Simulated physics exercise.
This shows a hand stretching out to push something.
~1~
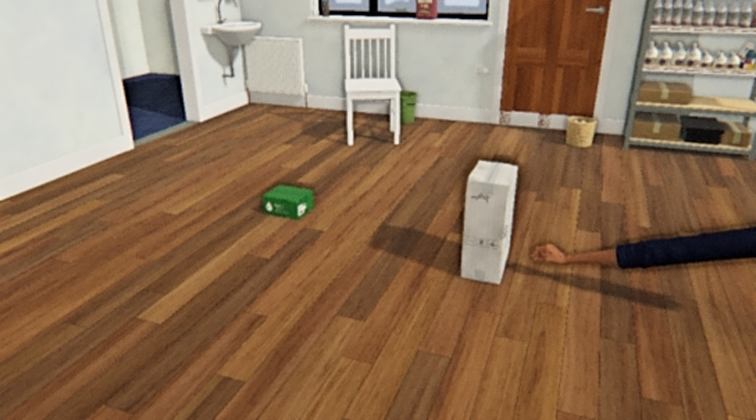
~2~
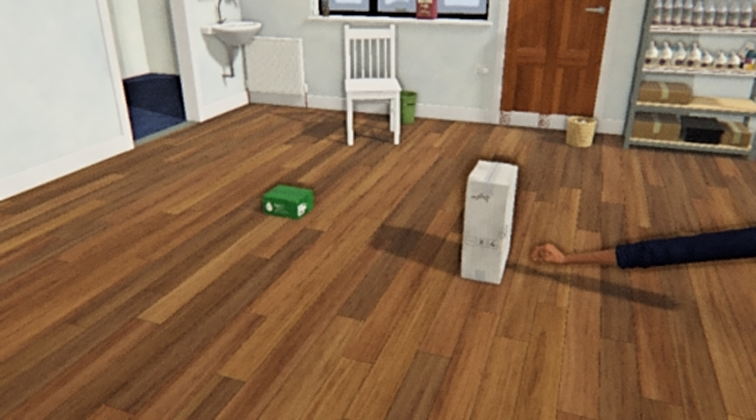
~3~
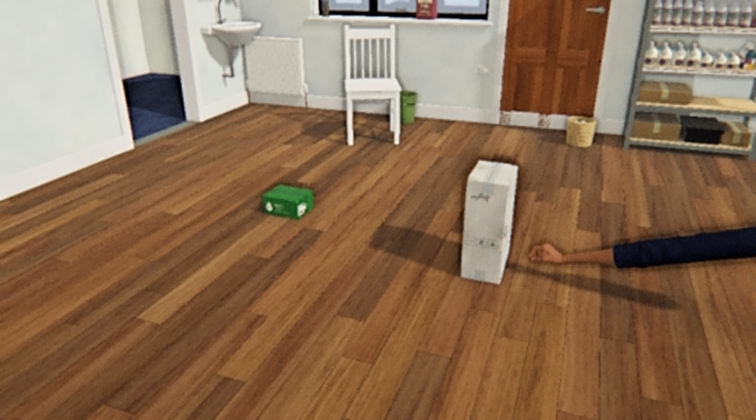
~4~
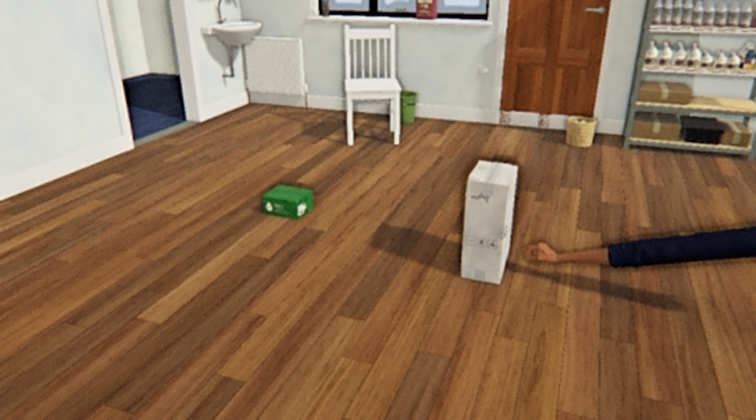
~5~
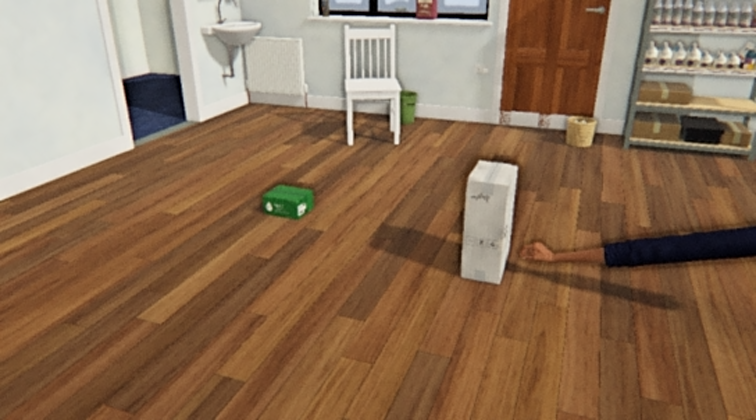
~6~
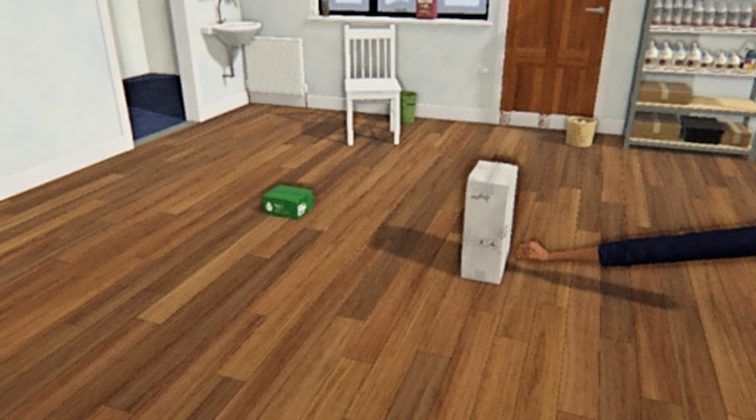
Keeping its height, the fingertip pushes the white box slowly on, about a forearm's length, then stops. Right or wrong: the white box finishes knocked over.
Wrong.
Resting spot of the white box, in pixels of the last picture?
End point in the final view: About (420, 212).
Then, 0.40 s later than the last frame, white box moved a little near (475, 219).
Then, 0.80 s later than the last frame, white box moved about its own width near (452, 216).
Then, 1.20 s later than the last frame, white box moved about its own width near (429, 213).
When it is over, moved from the start, white box. End places, in pixels of the last picture, white box near (420, 212).
